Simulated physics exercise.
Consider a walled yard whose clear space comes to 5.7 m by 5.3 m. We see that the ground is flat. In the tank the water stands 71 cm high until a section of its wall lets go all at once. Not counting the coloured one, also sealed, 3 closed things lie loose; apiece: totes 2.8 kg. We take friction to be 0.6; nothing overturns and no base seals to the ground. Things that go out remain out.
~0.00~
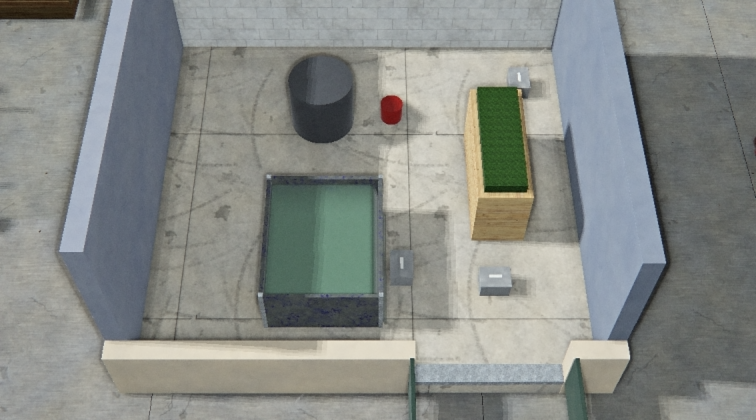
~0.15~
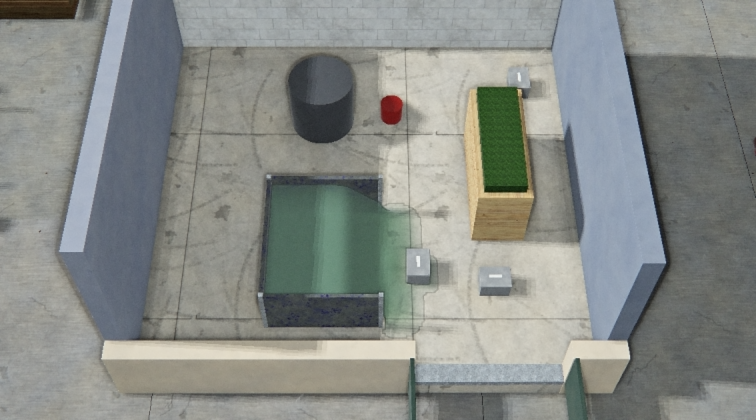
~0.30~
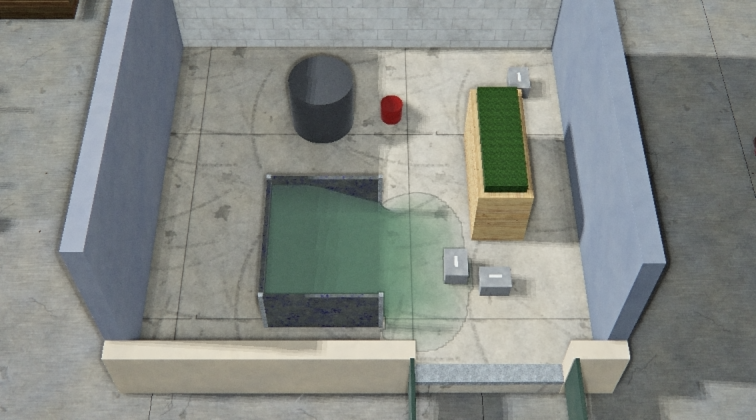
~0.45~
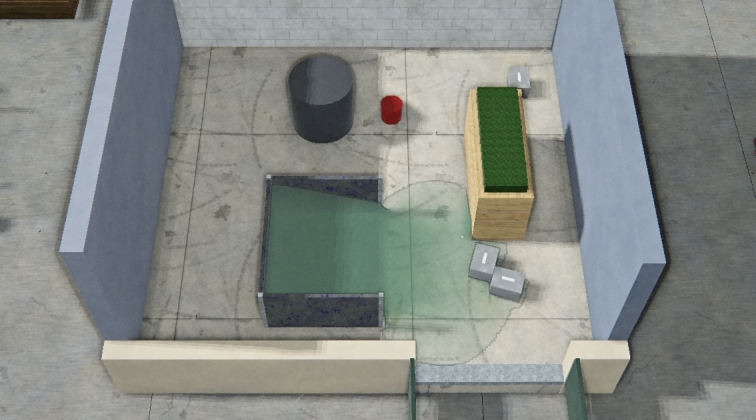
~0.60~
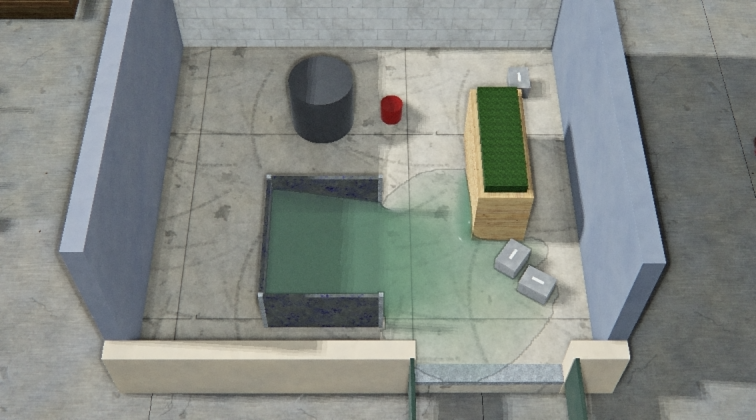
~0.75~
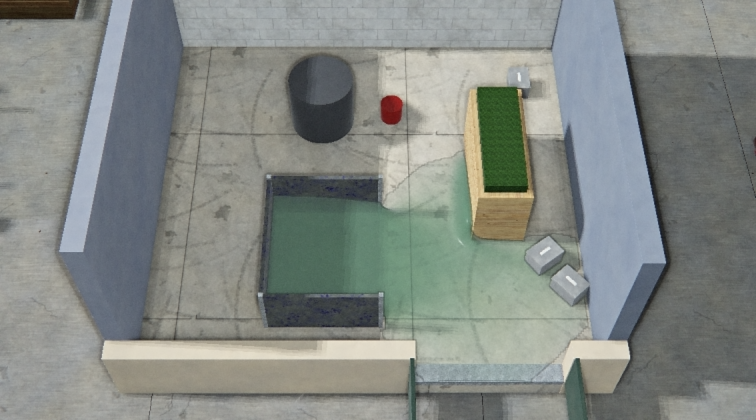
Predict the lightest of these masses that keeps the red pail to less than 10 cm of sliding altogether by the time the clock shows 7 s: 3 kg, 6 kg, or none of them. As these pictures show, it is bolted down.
None of them.
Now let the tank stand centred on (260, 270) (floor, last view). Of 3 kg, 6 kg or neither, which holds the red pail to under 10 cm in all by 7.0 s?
Then it turns out both choices fall short.
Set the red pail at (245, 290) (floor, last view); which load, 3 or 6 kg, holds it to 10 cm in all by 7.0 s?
Lab note - result: Lighter mass suffices.
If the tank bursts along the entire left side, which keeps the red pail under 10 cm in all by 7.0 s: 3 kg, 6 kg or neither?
Under that change, only the heavier pick does it.
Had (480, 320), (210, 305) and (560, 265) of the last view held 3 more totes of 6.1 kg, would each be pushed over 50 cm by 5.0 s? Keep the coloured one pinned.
Taking them one by one: Above the mark; below the mark; above the mark.
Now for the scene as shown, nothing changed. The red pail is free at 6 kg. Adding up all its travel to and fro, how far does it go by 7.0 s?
The distance adds up to about 150 cm.
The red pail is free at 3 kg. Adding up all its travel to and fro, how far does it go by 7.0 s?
I'd say roughly 200 centimetres in all.
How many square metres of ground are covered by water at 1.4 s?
That flooded area is roughly 11.0 m2.
After 1.4 s the red pail would be 0 cm from its start with 3 kg and 0 cm from its start with 6 kg; 0 cm of water round it then.
After 3.1 s the red pail would be 135 cm from its start with 3 kg and 78 cm from its start with 6 kg; 4 cm of water round it then.
After 4.9 s the red pail would be 158 cm from its start with 3 kg and 88 cm from its start with 6 kg; 6 cm of water round it then.
After 7.0 s the red pail would be 173 cm from its start with 3 kg and 163 cm from its start with 6 kg; 5 cm of water round it then.
